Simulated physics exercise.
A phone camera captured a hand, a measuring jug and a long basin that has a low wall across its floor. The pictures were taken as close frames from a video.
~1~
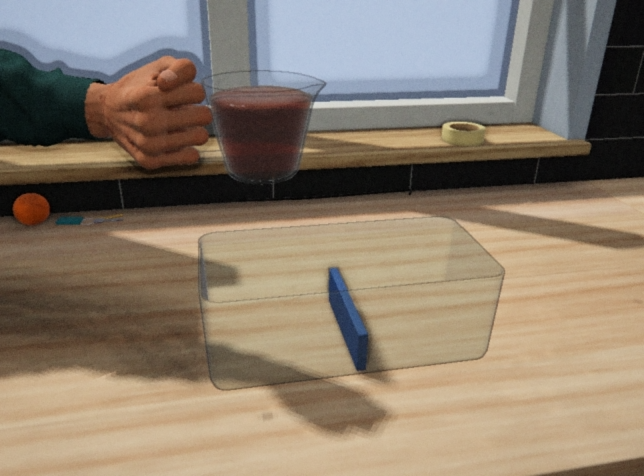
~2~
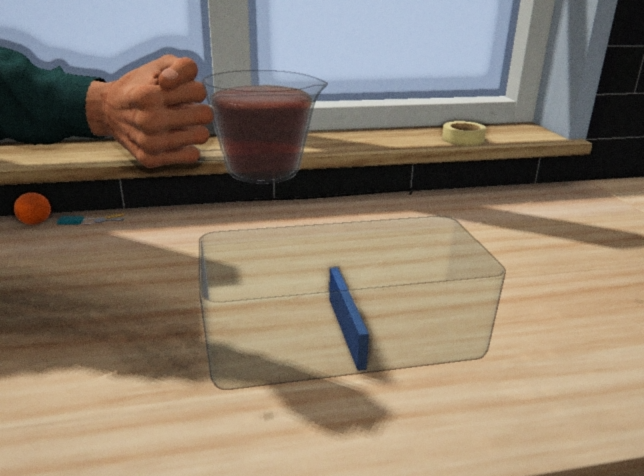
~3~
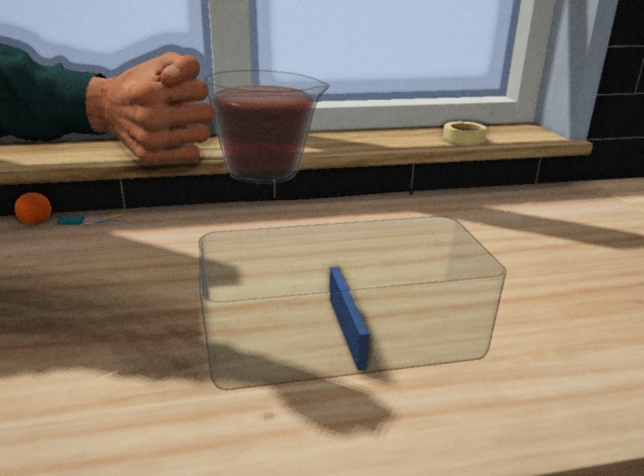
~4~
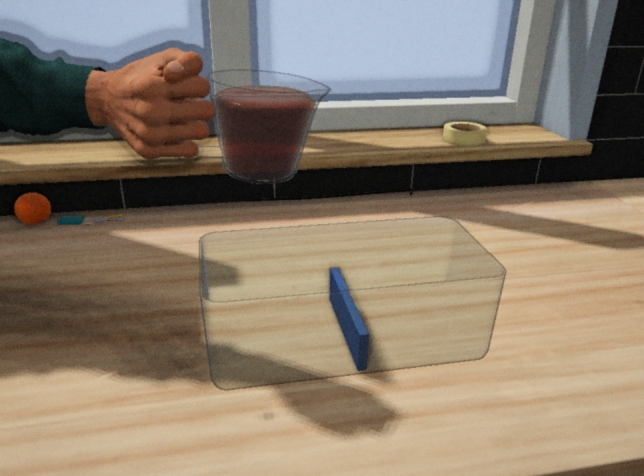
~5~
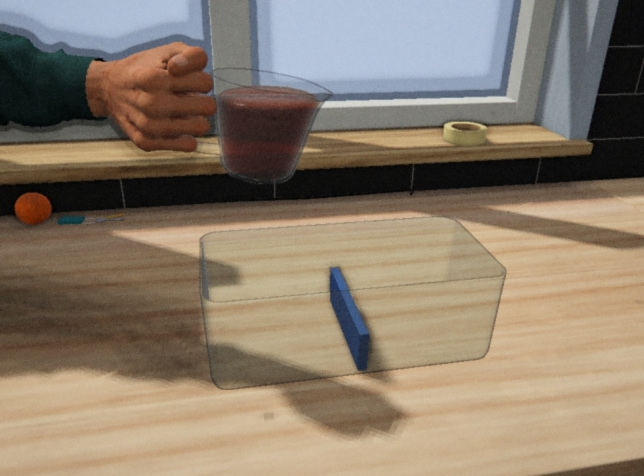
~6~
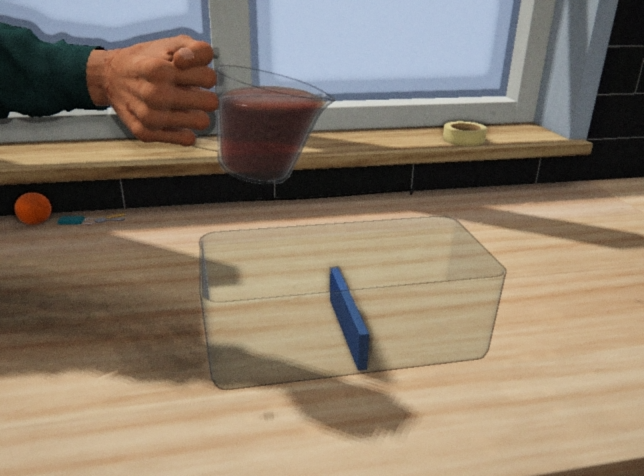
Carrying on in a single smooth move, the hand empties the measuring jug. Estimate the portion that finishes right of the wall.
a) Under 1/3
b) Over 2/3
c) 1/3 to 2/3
Option b: Over 2/3.
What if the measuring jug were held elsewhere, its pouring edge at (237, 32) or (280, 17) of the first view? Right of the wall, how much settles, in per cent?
5 %, 50 %.
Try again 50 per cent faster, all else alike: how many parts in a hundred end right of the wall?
Estimate: Around 75 %.
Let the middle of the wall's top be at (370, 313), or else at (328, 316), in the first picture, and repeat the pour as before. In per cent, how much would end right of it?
In order, some 60 and 90 in a hundred.
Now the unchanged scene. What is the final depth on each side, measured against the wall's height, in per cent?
Left part: 10 per cent; right part: 30.
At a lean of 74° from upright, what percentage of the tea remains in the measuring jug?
About 55 %.
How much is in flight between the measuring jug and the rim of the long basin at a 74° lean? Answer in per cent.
Roughly 30 per cent.
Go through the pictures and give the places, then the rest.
The first picture shows tilt 0°; pouring edge (326, 81); surface from (209, 96) to (311, 94); the long basin's rim runs from (200, 267) to (477, 244); the wall's top is at (347, 299).
The second picture shows tilt 1°; pouring edge (327, 82); surface from (210, 95) to (312, 93).
The third picture shows tilt 2°; pouring edge (329, 84); surface from (212, 95) to (313, 95).
The fourth picture shows tilt 5°; pouring edge (331, 87); surface from (213, 94) to (315, 95).
The fifth picture shows tilt 9°; pouring edge (333, 92); surface from (217, 95) to (318, 95).
The sixth picture shows tilt 14°; pouring edge (335, 98); surface from (218, 96) to (325, 98).
A moment on, the measuring jug is tipped part way and 57 per cent is still to pour, 0 is left of the wall and 15 right of it.
Next, the measuring jug is tipped right over and 4 per cent is still to pour, 7 is left of the wall and 79 right of it.
Then the measuring jug is tipped right over and 0 per cent is still to pour, 16 is left of the wall and 83 right of it.
Later the measuring jug is tipped right over and 0 per cent is still to pour, 16 is left of the wall and 83 right of it.
At rest 16 per cent lies left of the wall, 83 right of it and 1 outside.
